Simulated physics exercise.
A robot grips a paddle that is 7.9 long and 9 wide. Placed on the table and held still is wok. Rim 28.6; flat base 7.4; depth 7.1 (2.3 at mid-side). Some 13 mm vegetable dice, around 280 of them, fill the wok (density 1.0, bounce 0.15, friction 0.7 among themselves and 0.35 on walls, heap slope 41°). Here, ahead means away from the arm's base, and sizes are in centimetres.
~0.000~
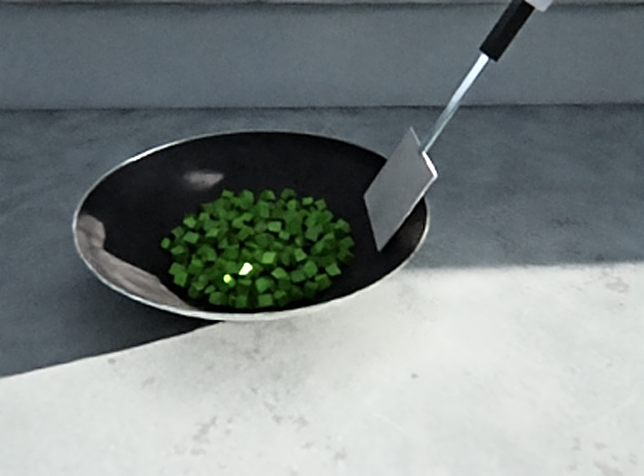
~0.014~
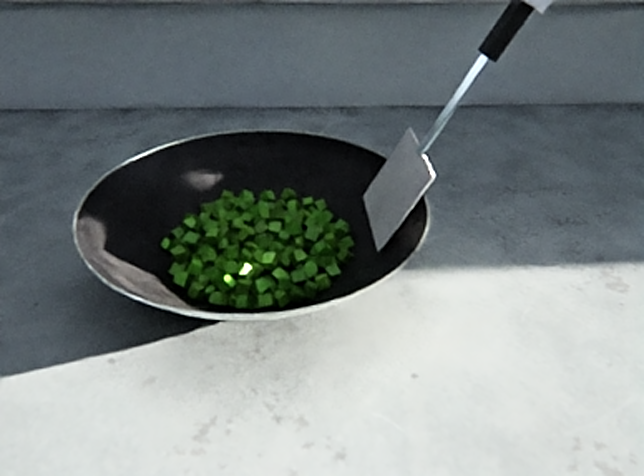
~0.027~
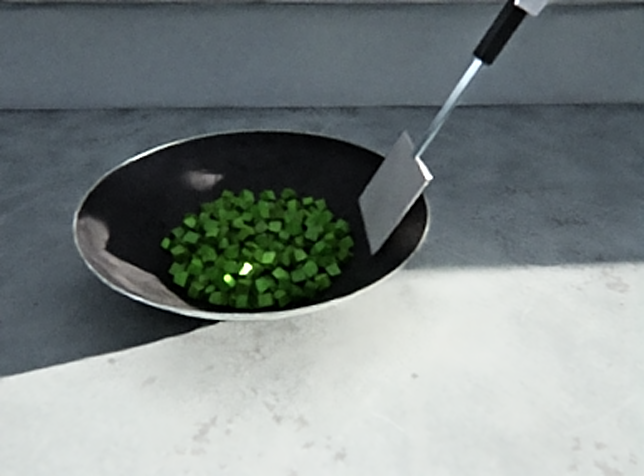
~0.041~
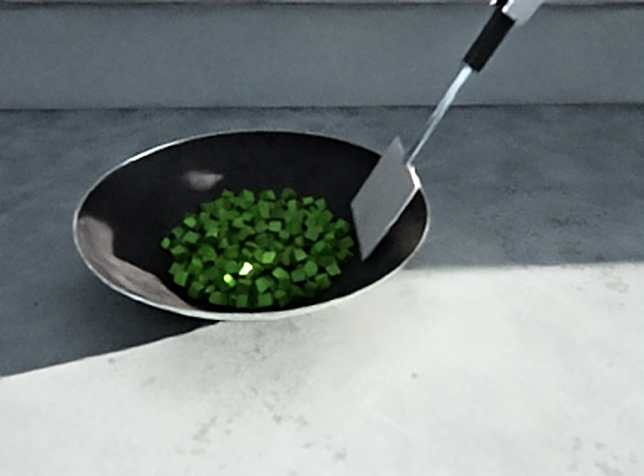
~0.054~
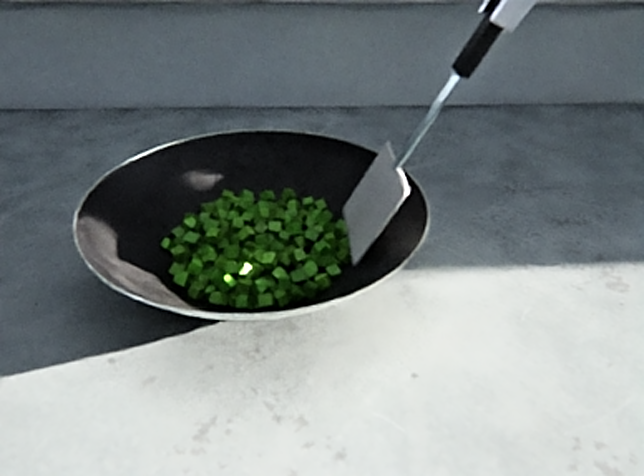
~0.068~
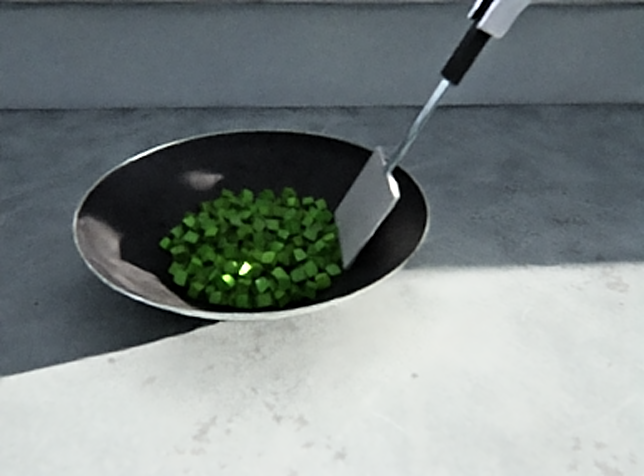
A robotic arm lowers a metal spatula leftward into a wok against a green cube pile.
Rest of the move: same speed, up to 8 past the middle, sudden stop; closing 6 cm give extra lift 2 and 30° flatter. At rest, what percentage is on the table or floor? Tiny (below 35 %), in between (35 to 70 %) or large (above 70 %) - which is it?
Tiny, so below 35 %.
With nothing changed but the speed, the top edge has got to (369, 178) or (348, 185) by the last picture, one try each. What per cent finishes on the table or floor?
First try about 40 %, second try about 55 %.
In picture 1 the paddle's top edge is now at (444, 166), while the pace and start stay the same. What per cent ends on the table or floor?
15 percent or so.
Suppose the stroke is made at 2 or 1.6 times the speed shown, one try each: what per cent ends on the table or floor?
The two tries give roughly 55 and 40 in a hundred.
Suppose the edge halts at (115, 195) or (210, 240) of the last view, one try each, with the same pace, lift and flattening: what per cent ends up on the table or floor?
Respectively some 60 and 10 percent end on the table or floor.
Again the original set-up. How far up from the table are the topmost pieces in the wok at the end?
Close to 8.5 centimetres high.
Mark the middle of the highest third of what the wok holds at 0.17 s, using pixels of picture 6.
Near (175, 229).
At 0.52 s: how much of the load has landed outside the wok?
About 20 per cent.
After 0.17 s, sloping 62°, highest piece 6 above the table; 282 in the wok.
After 0.27 s, sloping 52°, highest piece 9 above the table; 278 in the wok, 4 on the blade or in flight.
After 0.52 s, sloping 32°, highest piece 9 above the table; 219 in the wok, 61 on the table or floor, 2 on the blade or in flight.
After 1.57 s, sloping 32°, highest piece 8 above the table; 219 in the wok, 63 on the table or floor.
At rest, 219 in the wok, 63 on the table or floor. That is 22 % on the table or floor.
